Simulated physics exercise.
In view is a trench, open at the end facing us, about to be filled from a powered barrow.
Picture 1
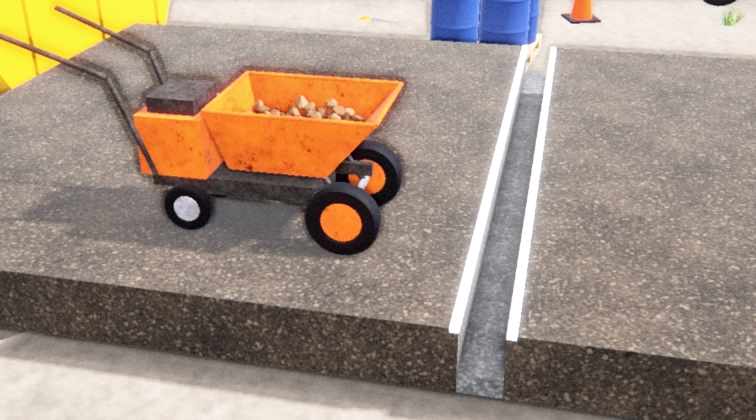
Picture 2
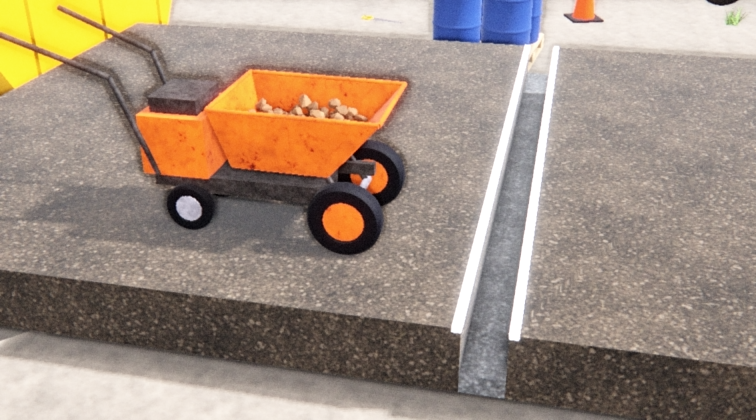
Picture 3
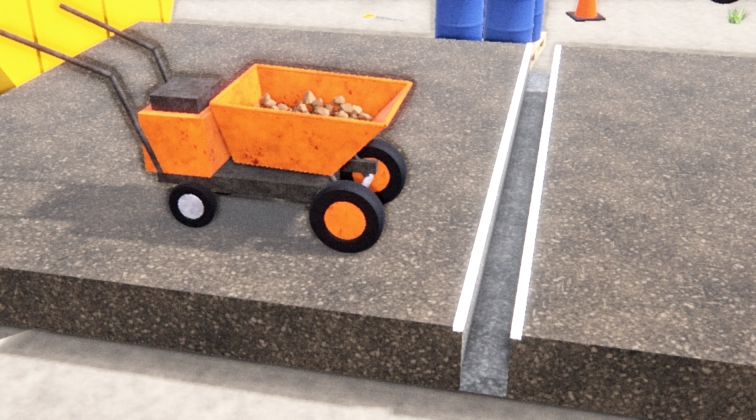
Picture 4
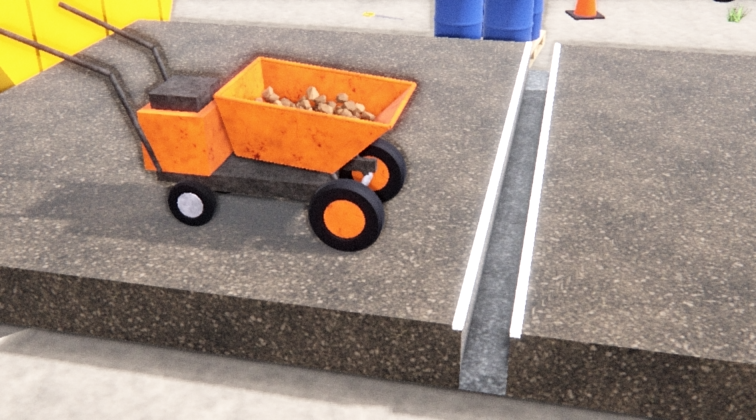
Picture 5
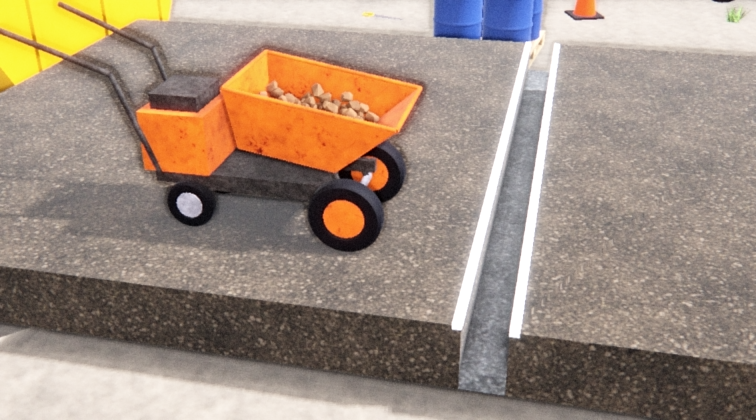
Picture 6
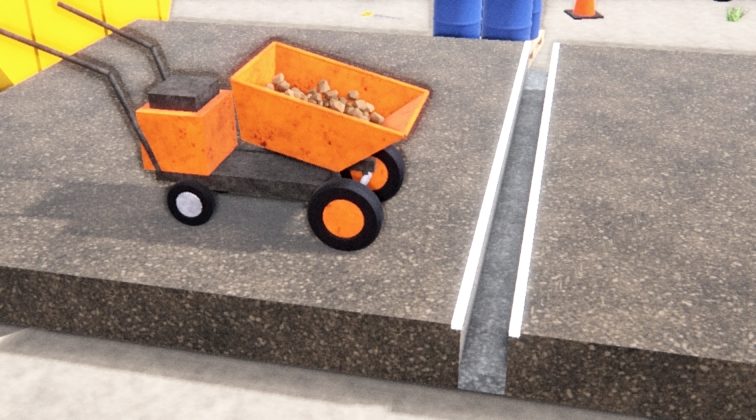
Orange powered barrow loaded with brown clods standing beside a narrow trench, its skip slowly tilting forward a little to the right.
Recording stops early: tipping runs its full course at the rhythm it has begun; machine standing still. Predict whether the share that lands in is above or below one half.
Ends mostly inside.
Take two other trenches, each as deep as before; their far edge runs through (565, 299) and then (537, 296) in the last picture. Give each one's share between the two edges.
The first gives 80 %, the second 90 %.
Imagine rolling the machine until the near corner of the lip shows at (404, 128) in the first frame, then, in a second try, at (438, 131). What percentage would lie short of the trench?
I'd expect close to 0 per cent and then close to 0 per cent.
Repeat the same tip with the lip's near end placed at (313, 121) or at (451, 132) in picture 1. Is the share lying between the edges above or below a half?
A minority / a minority.
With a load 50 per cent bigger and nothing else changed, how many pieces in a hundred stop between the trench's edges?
My guess is some 80 in a hundred.
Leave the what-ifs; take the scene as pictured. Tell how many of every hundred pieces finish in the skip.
Roughly 5 %.
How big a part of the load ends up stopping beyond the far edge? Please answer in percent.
5 %.
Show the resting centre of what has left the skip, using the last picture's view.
Around (500, 262), give or take.
Soon after the last picture, skip tipped steeply; all in the skip.
A little later, skip tipped right over; most in the skip; a small part short of the trench; a small part in or heaped over the trench; a stray few falling.
Later still, skip tipped right over; a small part in the skip; a small part short of the trench; most in or heaped over the trench; a stray few beyond it.
By the end, skip tipped right over; a stray few in the skip; a small part short of the trench; most in or heaped over the trench; a stray few beyond it.
